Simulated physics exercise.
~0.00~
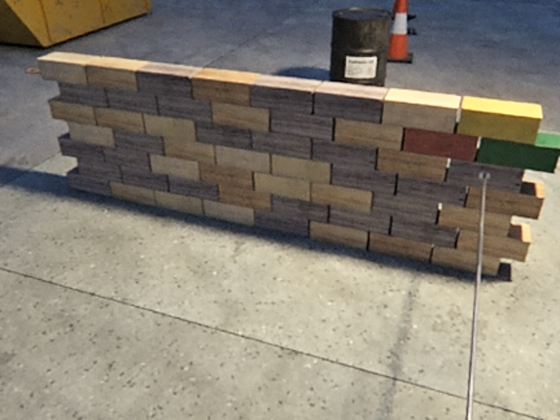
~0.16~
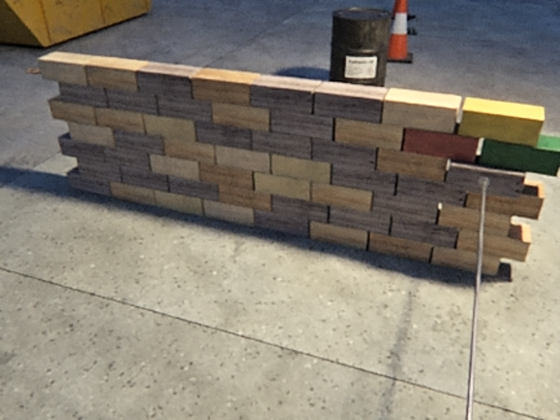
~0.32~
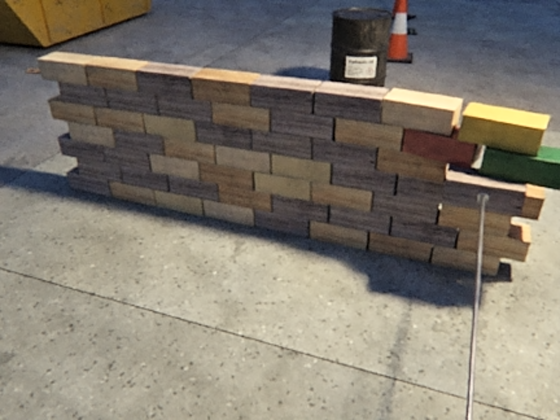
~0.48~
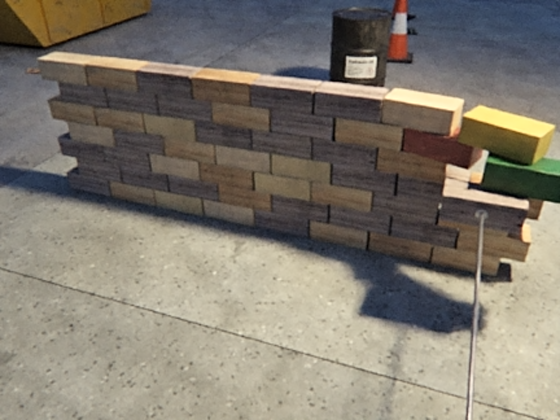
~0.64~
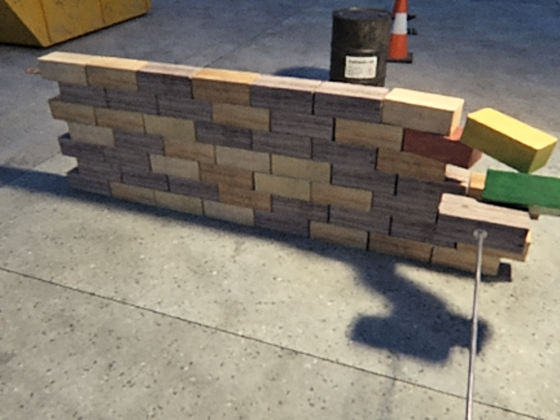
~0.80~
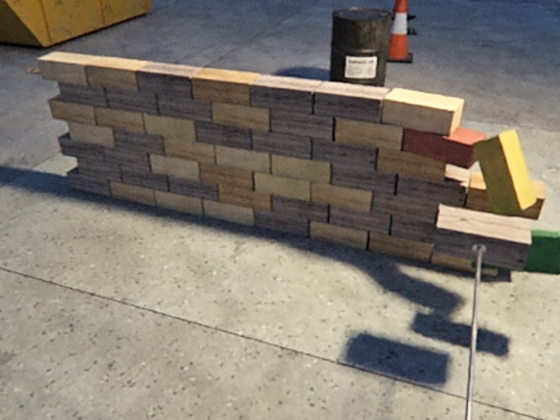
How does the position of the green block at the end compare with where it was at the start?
At the start the green block sits near the top of the wall's right end, just below the yellow block. By the end it has dropped well down and is beside the lower rows at the right.
